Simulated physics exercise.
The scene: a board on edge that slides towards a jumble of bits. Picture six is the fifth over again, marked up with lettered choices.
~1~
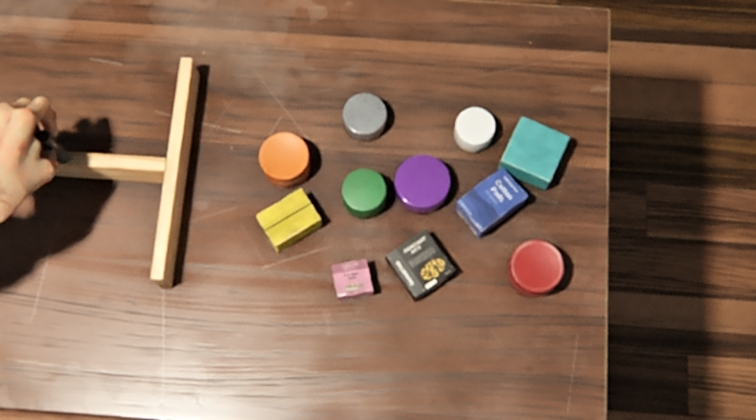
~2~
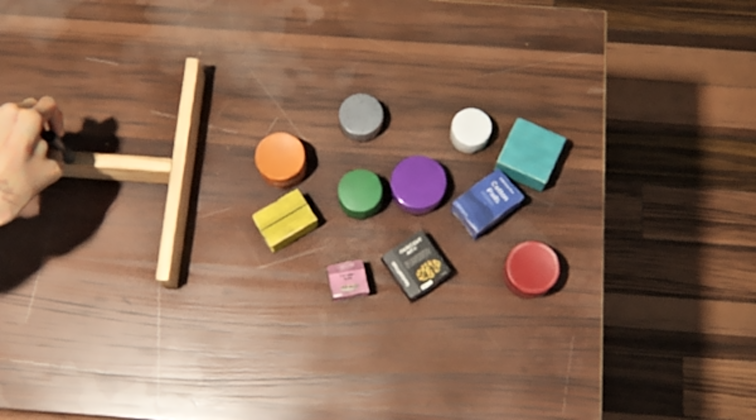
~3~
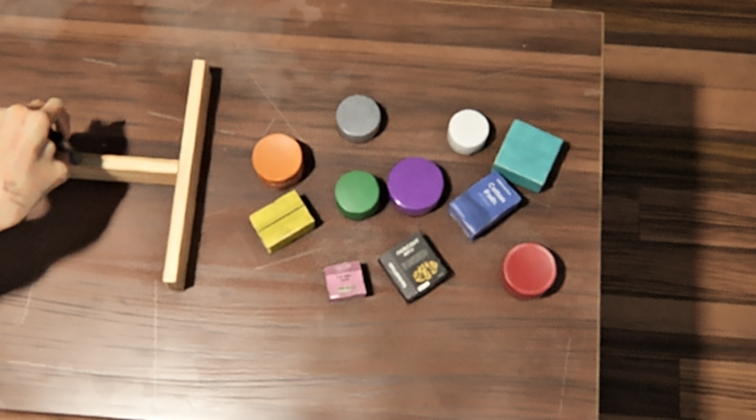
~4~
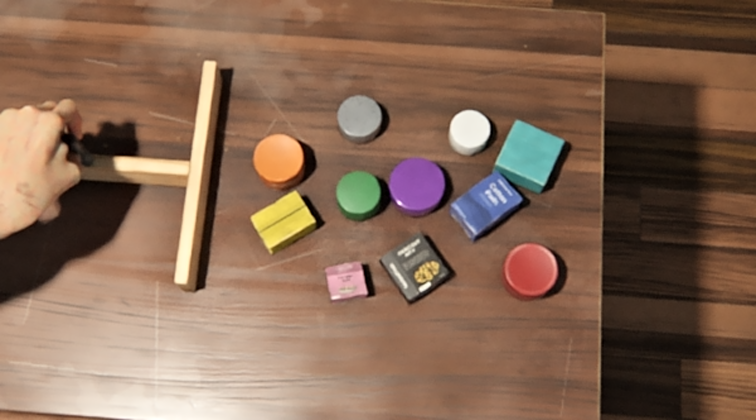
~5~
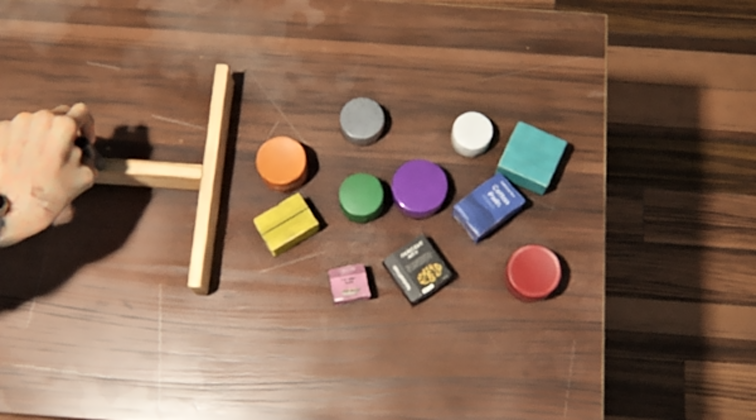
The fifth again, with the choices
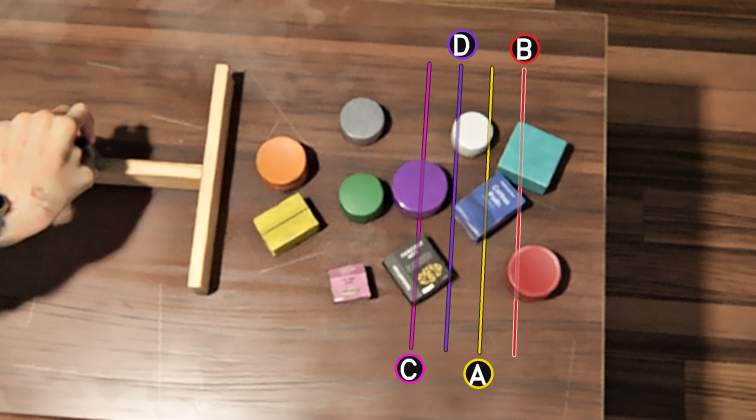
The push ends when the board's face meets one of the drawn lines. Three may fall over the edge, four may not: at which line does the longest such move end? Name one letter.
B.
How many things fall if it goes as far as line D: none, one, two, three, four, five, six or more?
The count is none.
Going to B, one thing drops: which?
It is the red jar.
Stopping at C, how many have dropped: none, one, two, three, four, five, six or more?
The count is none.
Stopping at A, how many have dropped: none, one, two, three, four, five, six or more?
By then, none.
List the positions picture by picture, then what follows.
The first picture shows blue box (491, 203); turquoise block (533, 154); green tin (364, 194).
The second picture shows board (178, 166); black packet (416, 266).
The third picture shows board (185, 167); grey pot (358, 120).
The fourth picture shows board (196, 169); red jar (529, 273).
The fifth picture shows board (208, 172); yellow box (287, 225); white tin (472, 135); blue box (488, 207).
On the copy, A at (486, 204); B at (519, 206); C at (421, 200); D at (454, 202).
On B. First, board (321, 180); purple pot (441, 187); yellow box (357, 230).
Then, board (434, 187); turquoise block (550, 146); red jar (546, 276).
Finally, board (519, 193); red jar over the edge; blue box (604, 204); one fallen.
By contrast, A is within the limit but short; C is within the limit but short; D is within the limit but short.
